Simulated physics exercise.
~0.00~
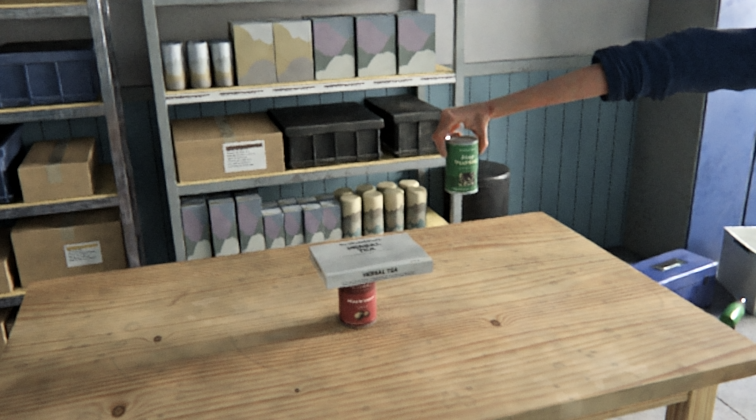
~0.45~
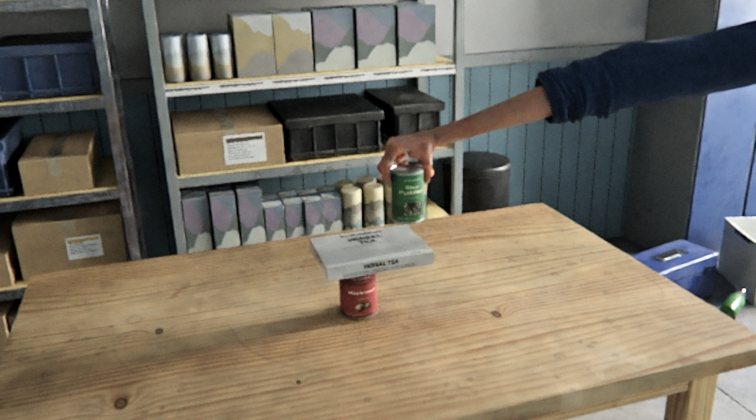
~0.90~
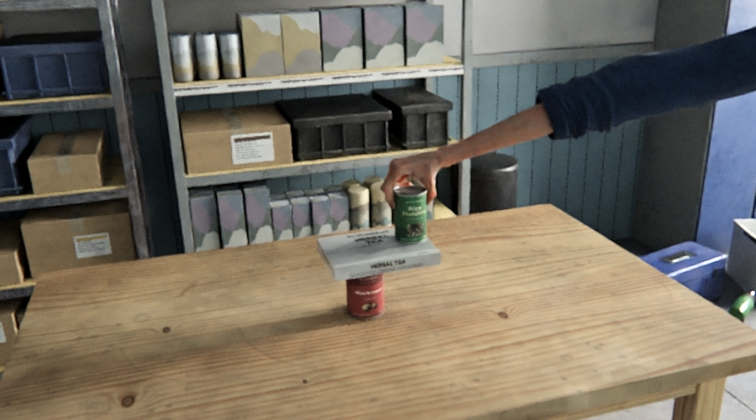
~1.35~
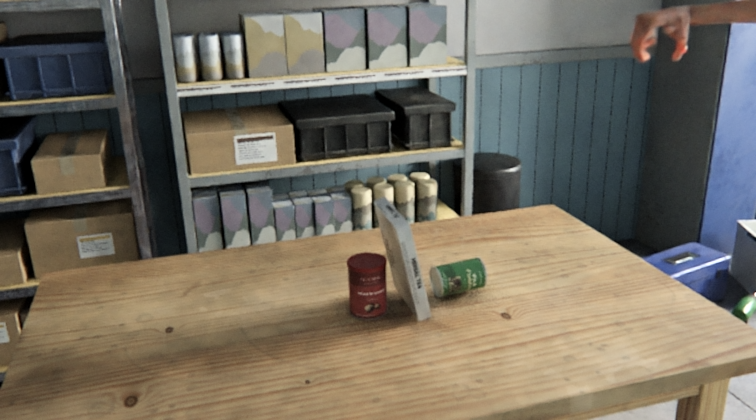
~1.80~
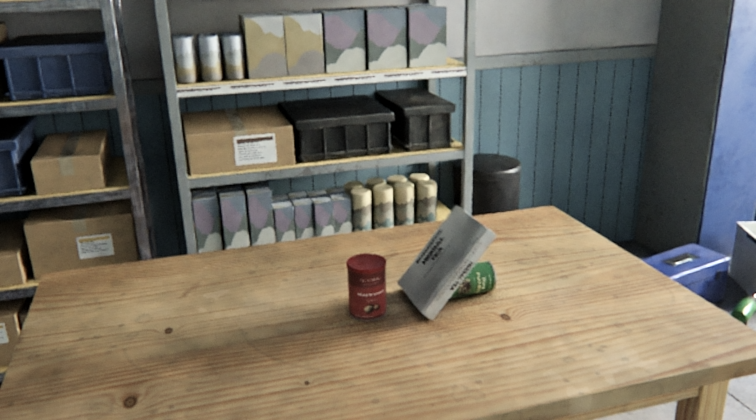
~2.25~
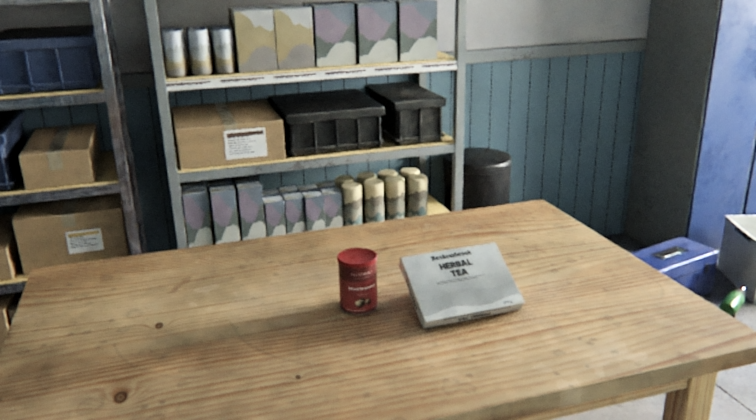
A hand sets a green tin on a balanced tea packet, and both topple right.
